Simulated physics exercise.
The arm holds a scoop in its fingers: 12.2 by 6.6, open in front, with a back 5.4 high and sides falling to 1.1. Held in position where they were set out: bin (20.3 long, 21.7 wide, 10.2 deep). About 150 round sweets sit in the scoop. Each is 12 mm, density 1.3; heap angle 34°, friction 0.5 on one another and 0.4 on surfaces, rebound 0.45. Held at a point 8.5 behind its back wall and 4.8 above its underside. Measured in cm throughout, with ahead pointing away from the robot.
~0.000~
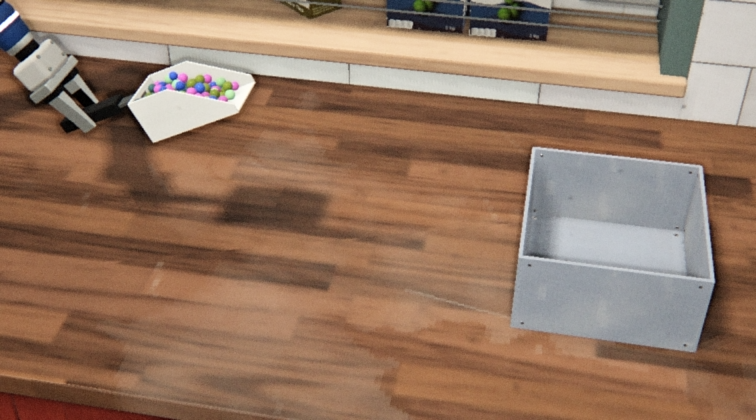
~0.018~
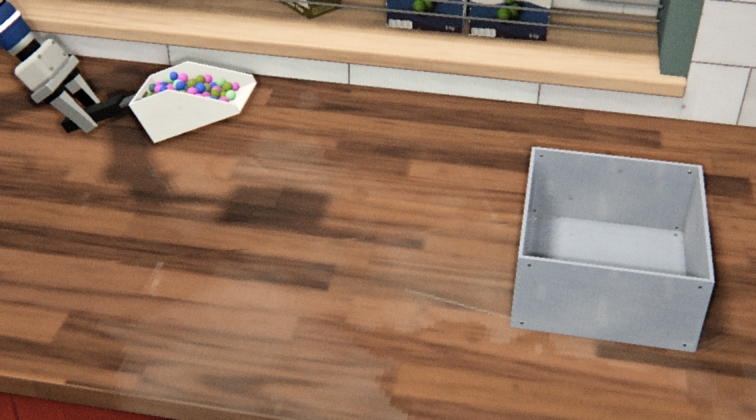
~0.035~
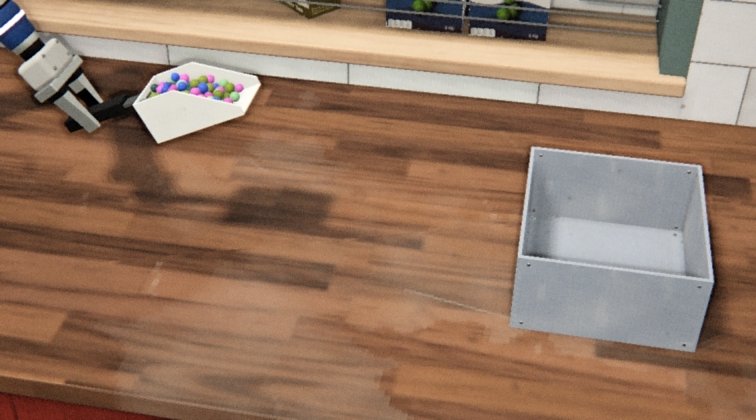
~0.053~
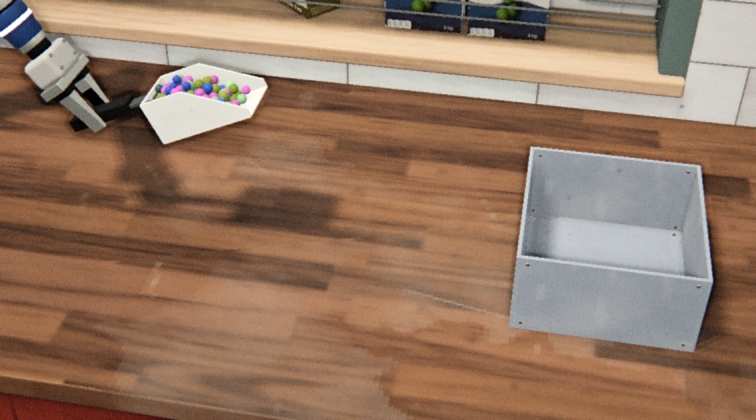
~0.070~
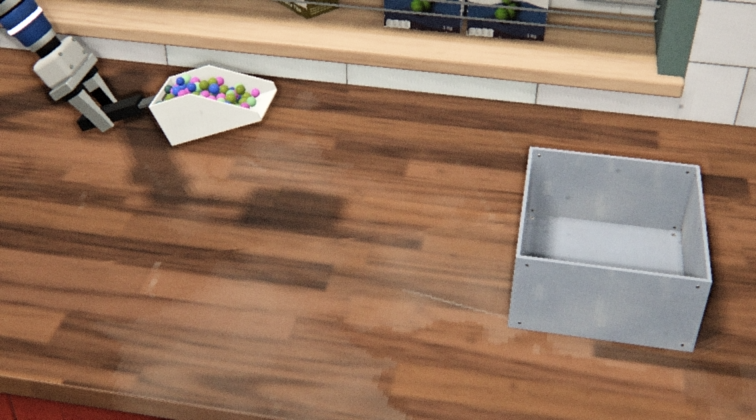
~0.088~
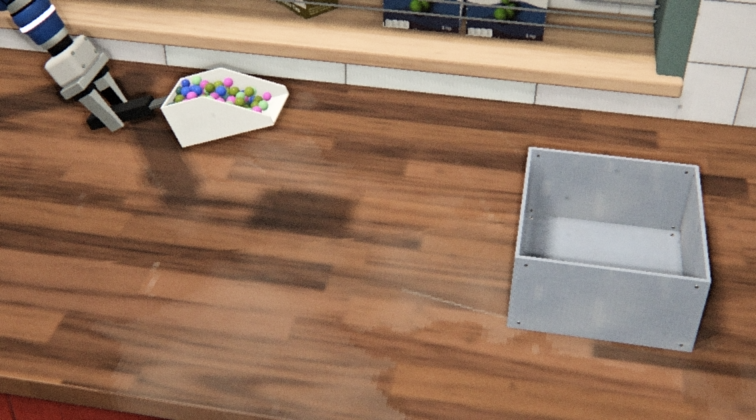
The clip opens on a robot arm at the upper left holding a white scoop of colourful round sweets above a wooden counter, with an empty grey box at right. The arm moves the scoop a short way rightward, slowly at first, while its backward tilt eases slightly and the box stays still.
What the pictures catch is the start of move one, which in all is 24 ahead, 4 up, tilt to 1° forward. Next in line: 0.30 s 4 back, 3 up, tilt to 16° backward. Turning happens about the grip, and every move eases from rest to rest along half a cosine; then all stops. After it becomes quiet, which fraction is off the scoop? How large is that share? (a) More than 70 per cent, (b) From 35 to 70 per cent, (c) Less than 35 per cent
(b) From 35 to 70 per cent.
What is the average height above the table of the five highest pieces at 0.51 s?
I'd put it near 22 cm.
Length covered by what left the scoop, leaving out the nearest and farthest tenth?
Some 14 cm long.
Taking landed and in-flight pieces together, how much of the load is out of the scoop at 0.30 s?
About 0 per cent so far.
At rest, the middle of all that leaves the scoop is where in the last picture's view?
Roughly at pixel (486, 262).
After 0.30 s, level, highest piece 19 above the table; 144 on the scoop, 3 in flight or on a rim.
After 0.51 s, tilted 11° backward, highest piece 23 above the table; 66 on the scoop, 26 on the table or floor, 8 in the bin, 47 in flight or on a rim.
After 0.82 s, tilted 16° backward, highest piece 24 above the table; 71 on the table or floor, 64 on the scoop, 8 in the bin, 4 in flight or on a rim.
After 1.87 s, tilted 16° backward, highest piece 24 above the table; 75 on the table or floor, 64 on the scoop, 8 in the bin.
At rest, 75 on the table or floor, 64 on the scoop, 8 in the bin. That is 56 % off the scoop.
